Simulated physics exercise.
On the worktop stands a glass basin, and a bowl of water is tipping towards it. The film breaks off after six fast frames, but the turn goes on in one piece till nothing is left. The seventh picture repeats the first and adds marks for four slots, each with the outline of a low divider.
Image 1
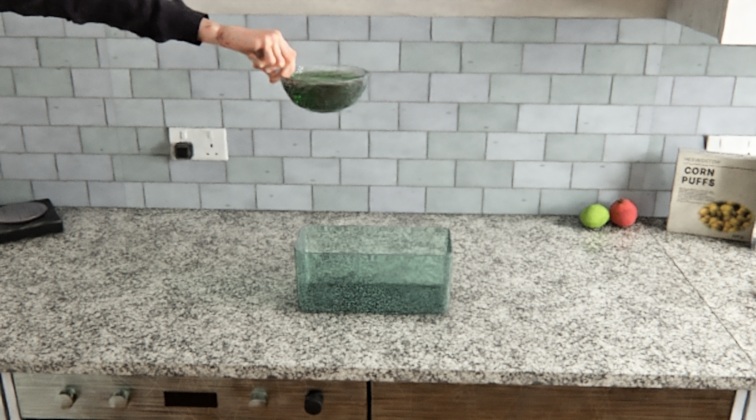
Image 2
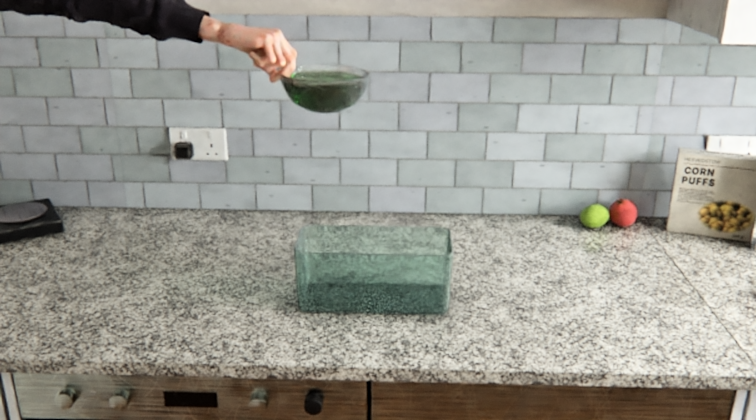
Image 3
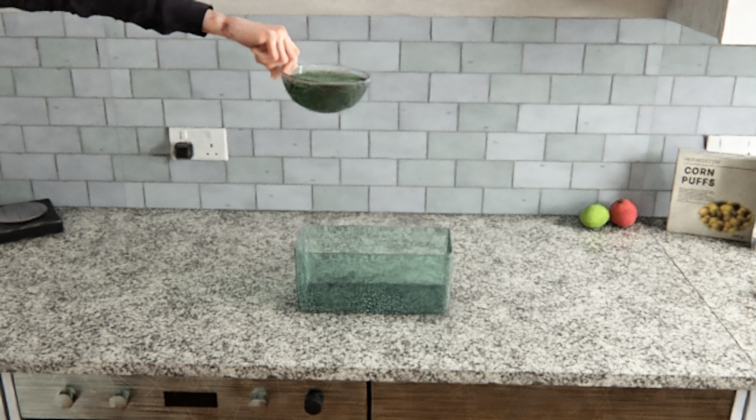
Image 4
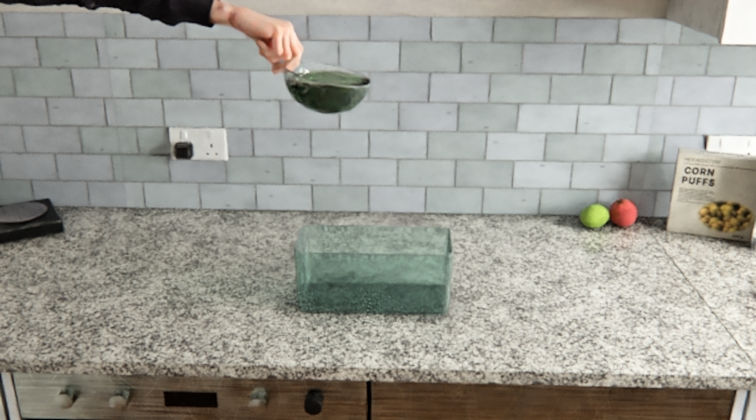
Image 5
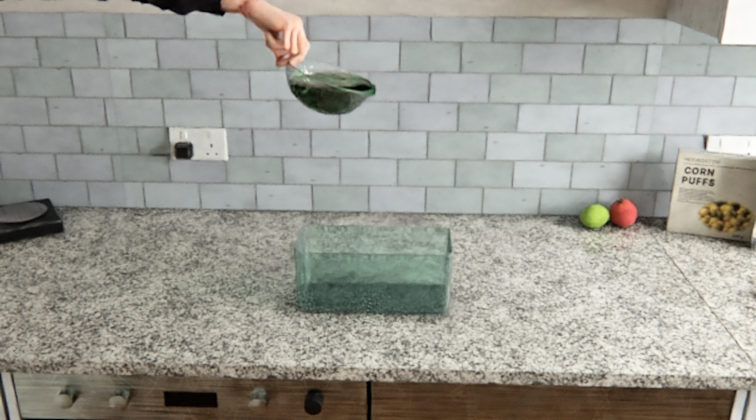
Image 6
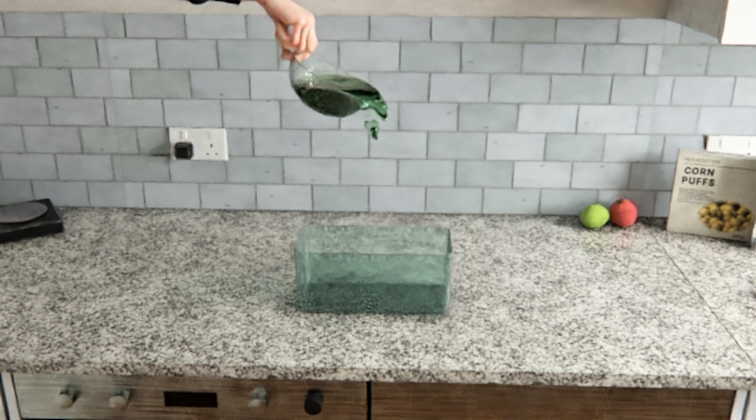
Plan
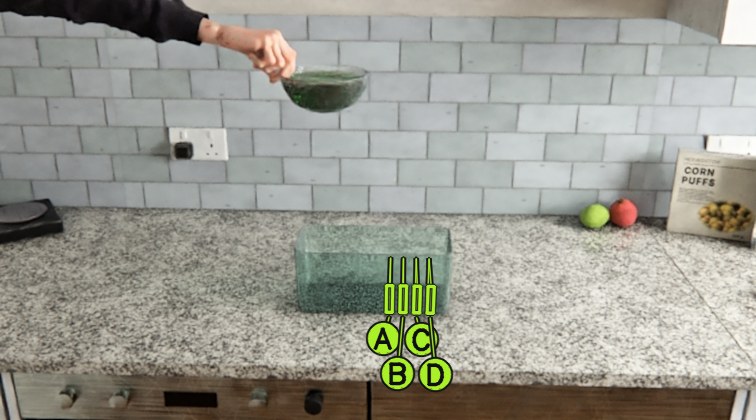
A hand tilts a glass bowl rightward above a basin until green-looking water pours over its lip.
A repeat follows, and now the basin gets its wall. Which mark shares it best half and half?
I would pick place C.
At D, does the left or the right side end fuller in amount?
More ends on the left.
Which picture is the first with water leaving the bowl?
In picture 5.
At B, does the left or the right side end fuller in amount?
More ends on the right.
On the marked copy, A at (389, 316); B at (402, 317); C at (416, 317); D at (430, 317).
For place A, about 15 % ends left of the wall and 82 % right of it.
For place B, about 28 % ends left of the wall and 69 % right of it; 3 % is lost outside.
For place C, about 45 % ends left of the wall and 52 % right of it; 3 % is lost outside.
For place D, about 73 % ends left of the wall and 24 % right of it; 3 % is lost outside.
